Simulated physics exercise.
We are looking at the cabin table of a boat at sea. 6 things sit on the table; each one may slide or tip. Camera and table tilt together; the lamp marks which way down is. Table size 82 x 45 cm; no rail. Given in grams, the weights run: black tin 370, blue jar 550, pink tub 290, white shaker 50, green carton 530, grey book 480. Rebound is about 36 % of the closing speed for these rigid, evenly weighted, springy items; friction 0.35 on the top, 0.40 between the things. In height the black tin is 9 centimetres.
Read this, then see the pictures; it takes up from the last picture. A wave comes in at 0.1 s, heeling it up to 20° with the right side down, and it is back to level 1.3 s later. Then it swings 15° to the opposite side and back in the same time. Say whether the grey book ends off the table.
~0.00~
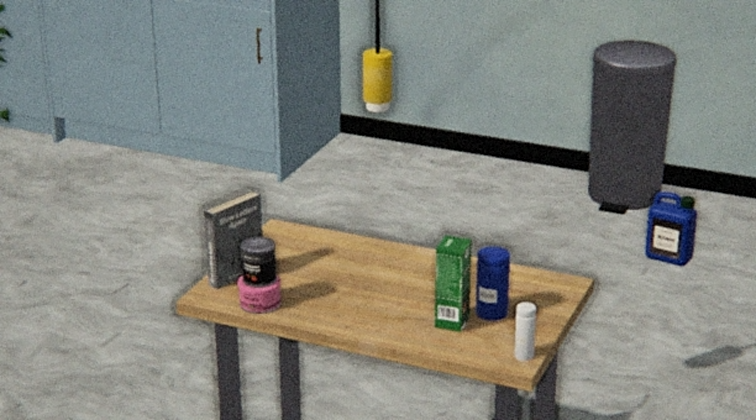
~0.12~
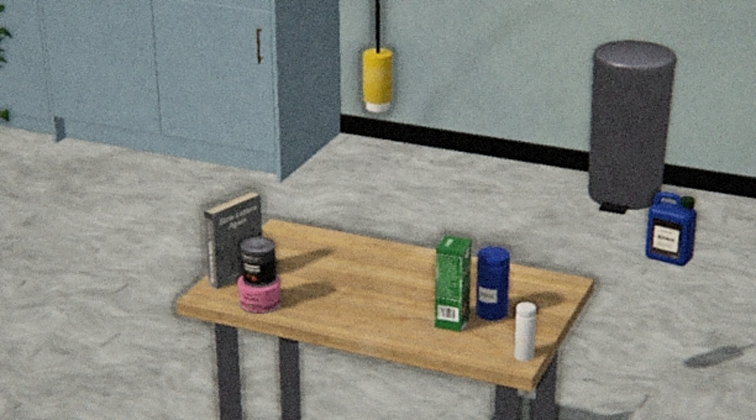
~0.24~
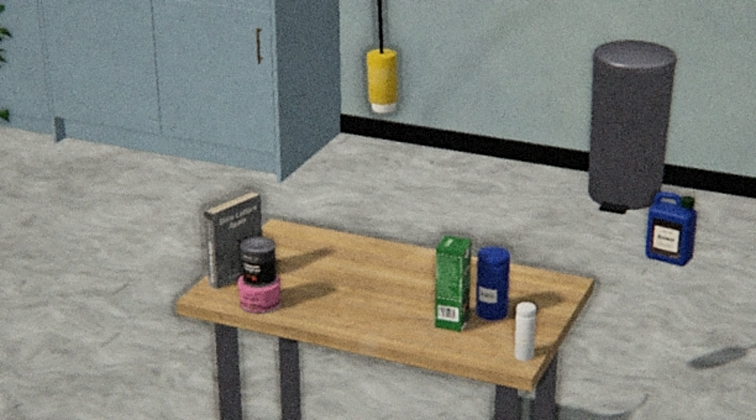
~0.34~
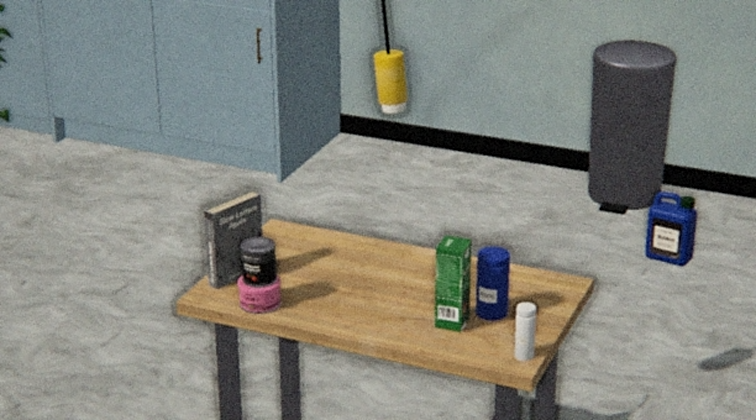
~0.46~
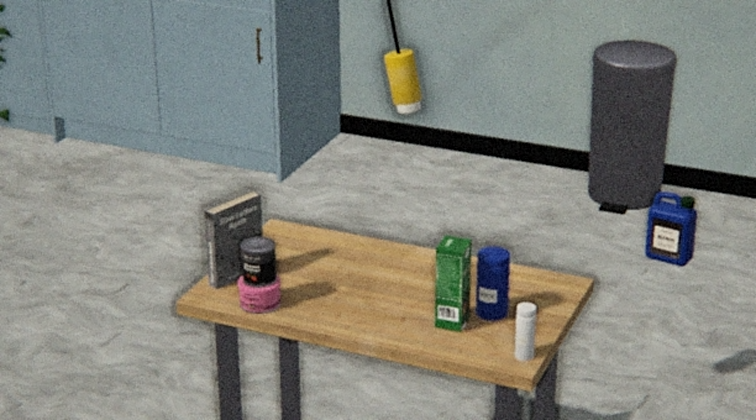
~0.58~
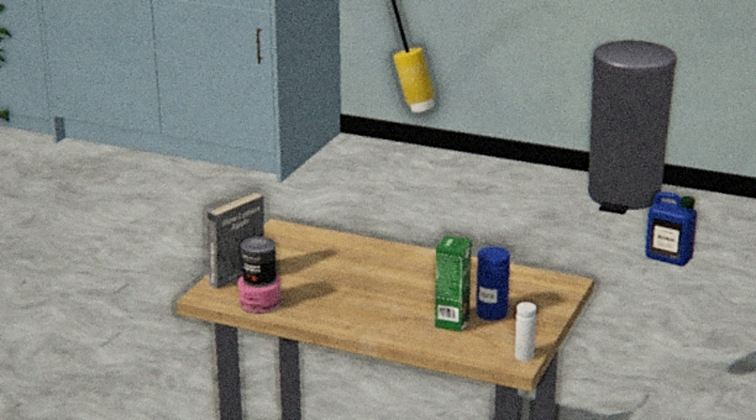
It never leaves the top.
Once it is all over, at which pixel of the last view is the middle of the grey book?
Somewhere around (298, 268).
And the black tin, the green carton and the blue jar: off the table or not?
Black tin: Goes out of bounds; green carton: Stays in bounds; blue jar: Stays in bounds.
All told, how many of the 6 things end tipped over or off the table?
In all, 4.
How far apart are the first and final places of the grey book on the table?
Start to finish, roughly 16 cm.
Around 1.08 s, floor tilted 10°, right side down; white shaker now off the table; grey book tipped 69° against what carries it near (277, 267); black tin tipped 39° against what carries it.
Around 1.28 s, floor tilted 2°, right side down; black tin now off the table; grey book on its side near (291, 265); green carton on its side.
Around 1.58 s, floor tilted 3°, left side down; grey book on its side near (297, 269); green carton on its side; pink tub shifted 3 cm.
Around 2.08 s, floor tilted 15°, left side down; grey book on its side near (297, 269); green carton on its side; pink tub shifted 3 cm.
Finally (3.2 s), off the table, black tin and white shaker; on their side or leaning hard on the table, green carton and grey book; the other 2 still in place (within 5 cm). In the last view, grey book near (298, 268).
